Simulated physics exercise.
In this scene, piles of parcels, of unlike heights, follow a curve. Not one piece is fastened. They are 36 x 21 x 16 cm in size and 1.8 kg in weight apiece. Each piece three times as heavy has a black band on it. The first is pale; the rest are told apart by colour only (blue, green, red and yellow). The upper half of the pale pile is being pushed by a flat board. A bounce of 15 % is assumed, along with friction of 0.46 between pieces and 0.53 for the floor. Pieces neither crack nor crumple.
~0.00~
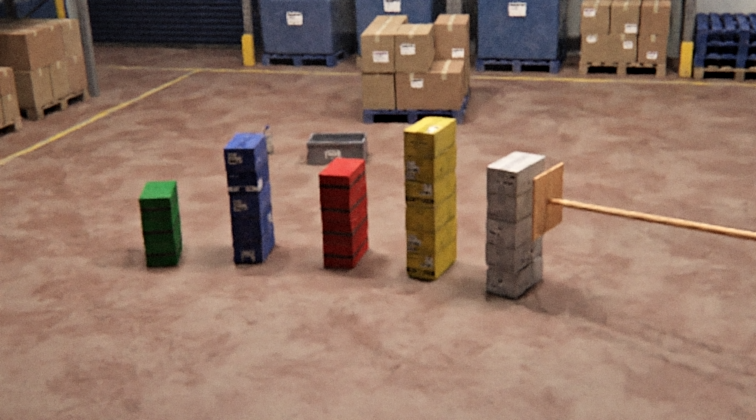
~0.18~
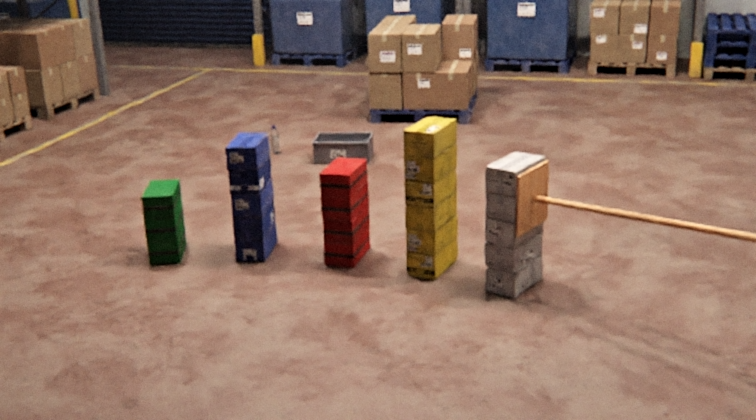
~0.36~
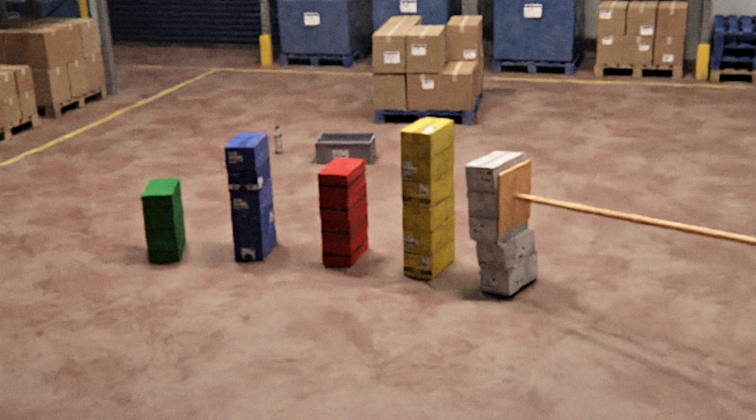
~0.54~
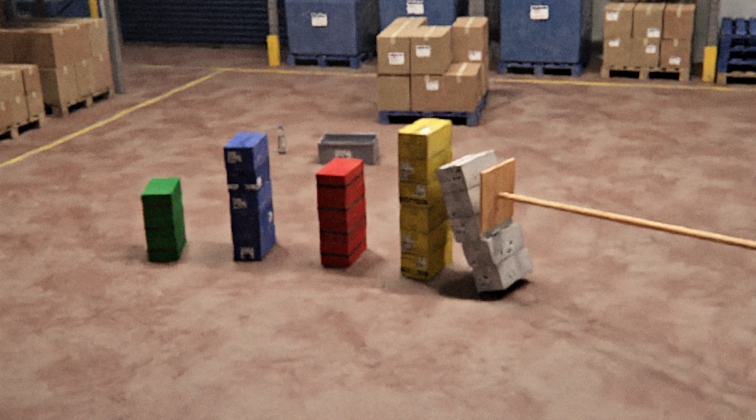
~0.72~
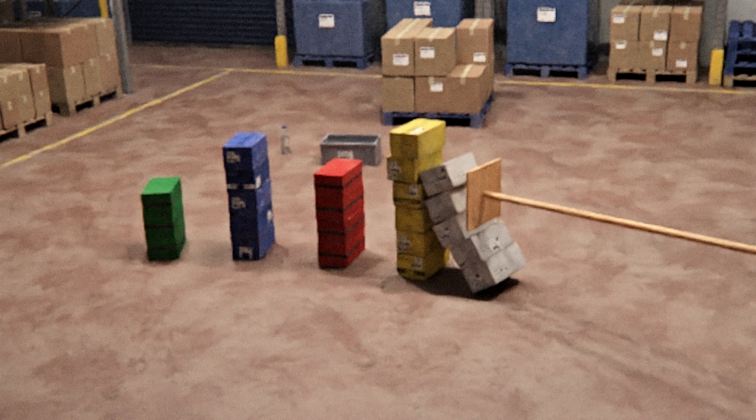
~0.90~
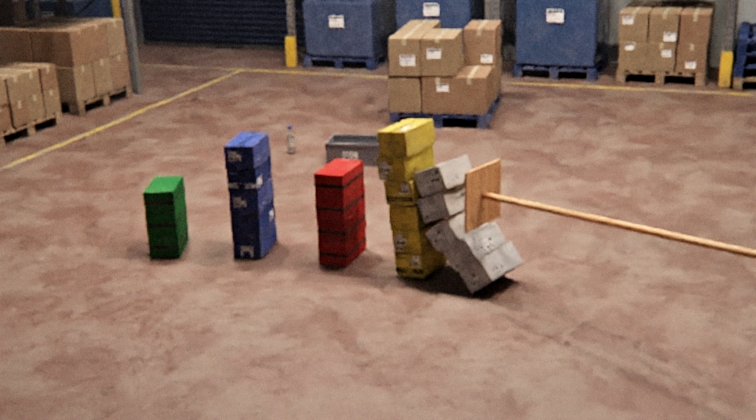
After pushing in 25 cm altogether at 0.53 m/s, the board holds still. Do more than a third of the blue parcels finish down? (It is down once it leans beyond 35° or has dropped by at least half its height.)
No.
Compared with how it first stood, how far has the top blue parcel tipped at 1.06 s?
Tilt from start: Approx. 0 degrees.
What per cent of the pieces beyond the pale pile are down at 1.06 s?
At that instant, 0 percent.
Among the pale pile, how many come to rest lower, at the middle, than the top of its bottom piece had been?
Pale pieces: 2.
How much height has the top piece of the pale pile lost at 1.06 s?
Roughly 10 cm.
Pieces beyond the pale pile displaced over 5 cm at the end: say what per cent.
Answer: 35 %.
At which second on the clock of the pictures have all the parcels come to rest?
That happens at roughly 2.5 seconds.
After 1.06 s, 5 of the pale pile down; none of the 5 blue parcels down (0 of 18 in all colours); top blue parcel unmoved; top yellow parcel leaning 12°.
After 1.34 s, 5 of the pale pile down; none of the 5 blue parcels down (0 of 18 in all colours); top blue parcel unmoved; top yellow parcel leaning 28°, 6 cm lower.
After 1.94 s, 5 of the pale pile down; none of the 5 blue parcels down (1 of 18 in all colours); top blue parcel unmoved; top yellow parcel upside down.
At rest (2.7 s), 5 of the pale pile down; none of the 5 blue parcels down (2 of 18 in all colours); top blue parcel unmoved; top yellow parcel on its side. That is 0 per cent. As the last picture would show them, middles, top blue parcel near (247, 150), top yellow parcel near (291, 229).
